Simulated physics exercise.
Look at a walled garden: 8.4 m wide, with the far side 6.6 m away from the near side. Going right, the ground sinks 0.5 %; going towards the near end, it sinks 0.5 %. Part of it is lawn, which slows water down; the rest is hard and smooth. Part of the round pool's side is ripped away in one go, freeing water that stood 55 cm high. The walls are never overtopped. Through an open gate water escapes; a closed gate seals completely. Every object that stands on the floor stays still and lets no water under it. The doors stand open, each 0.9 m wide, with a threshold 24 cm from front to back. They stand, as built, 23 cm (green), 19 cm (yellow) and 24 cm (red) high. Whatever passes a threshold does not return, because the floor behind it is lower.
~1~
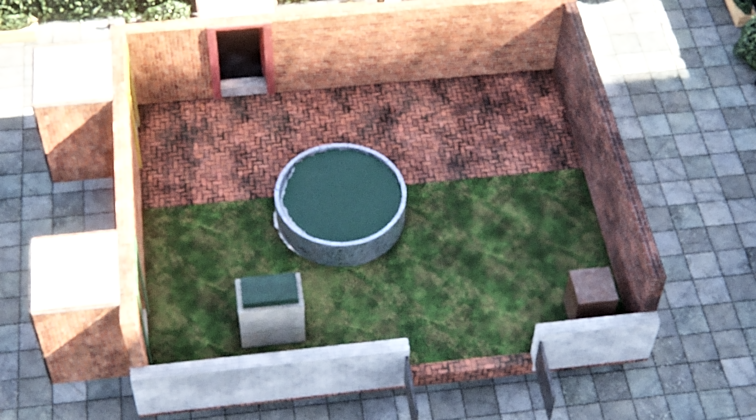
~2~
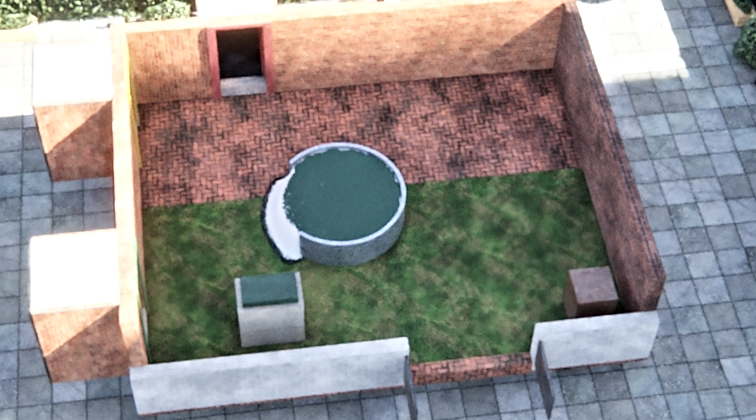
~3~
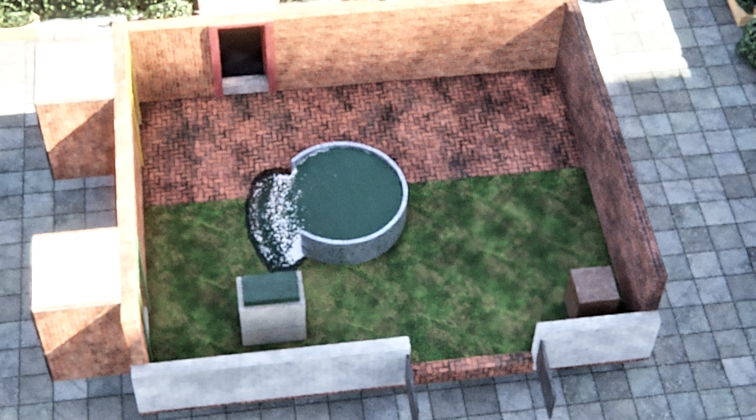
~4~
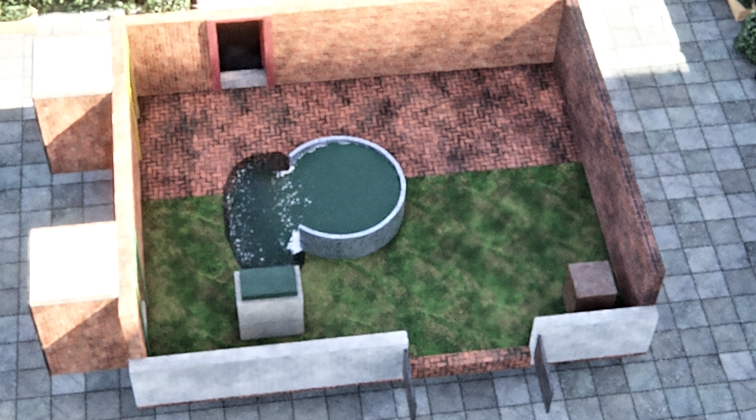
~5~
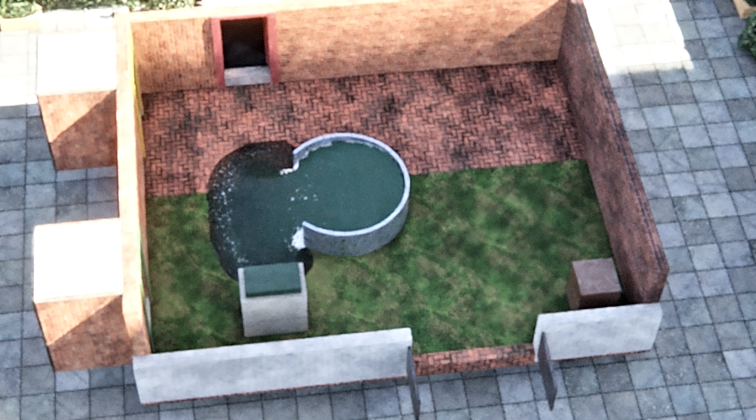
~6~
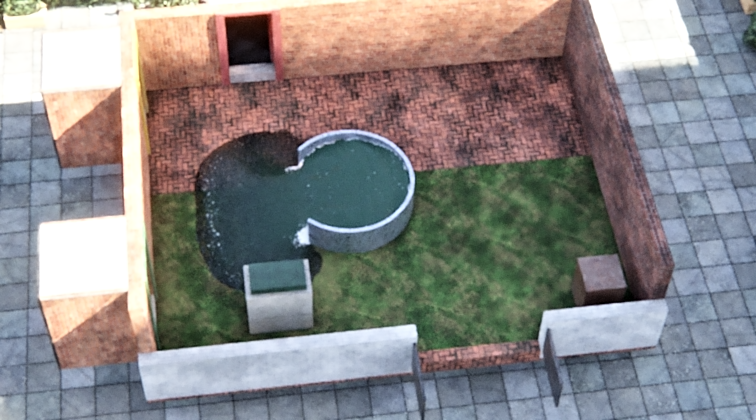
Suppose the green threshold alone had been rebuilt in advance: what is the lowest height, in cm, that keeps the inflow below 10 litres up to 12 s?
About 10.5 cm.
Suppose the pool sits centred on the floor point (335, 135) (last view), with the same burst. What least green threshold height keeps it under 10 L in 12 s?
Minimum: Approx. 9.0 cm.
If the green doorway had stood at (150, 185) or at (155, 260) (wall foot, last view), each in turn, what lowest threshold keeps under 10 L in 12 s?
In turn: About 18 cm, about 17 cm.
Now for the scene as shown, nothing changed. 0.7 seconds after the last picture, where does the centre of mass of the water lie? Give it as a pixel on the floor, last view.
(302, 206), roughly.
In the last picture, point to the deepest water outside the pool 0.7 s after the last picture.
About (280, 214).
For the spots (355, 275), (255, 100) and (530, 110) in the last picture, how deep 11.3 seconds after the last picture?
I'd read roughly 4, 4 and 4 cm there.
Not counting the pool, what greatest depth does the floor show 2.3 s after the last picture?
Up to some 27 centimetres, I'd say.
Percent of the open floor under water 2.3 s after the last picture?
Wet: Close to 30 %.
Then, 0.7 s after the last picture water covers 25 % of the floor, deepest (23 cm) near (280, 214); it has not reached the green door.
Then, 2.3 s after the last picture water covers 30 % of the floor, deepest (27 cm) near (146, 94); 14 cm at the green door, 0 litres in over its 23 cm threshold.
Then, 11.3 s after the last picture water covers 95 % of the floor, deepest (6 cm) near (160, 378); 6 cm at the green door, 0 litres in over its 23 cm threshold.
At the green door as built, the water peaked near 15 cm, 1.9 s after the last picture.
With a threshold of 9.5 cm, 19 litres would have come in within the 12 s; with 12.5 cm, 3 litres. So under 10 litres takes about 10.5 cm.
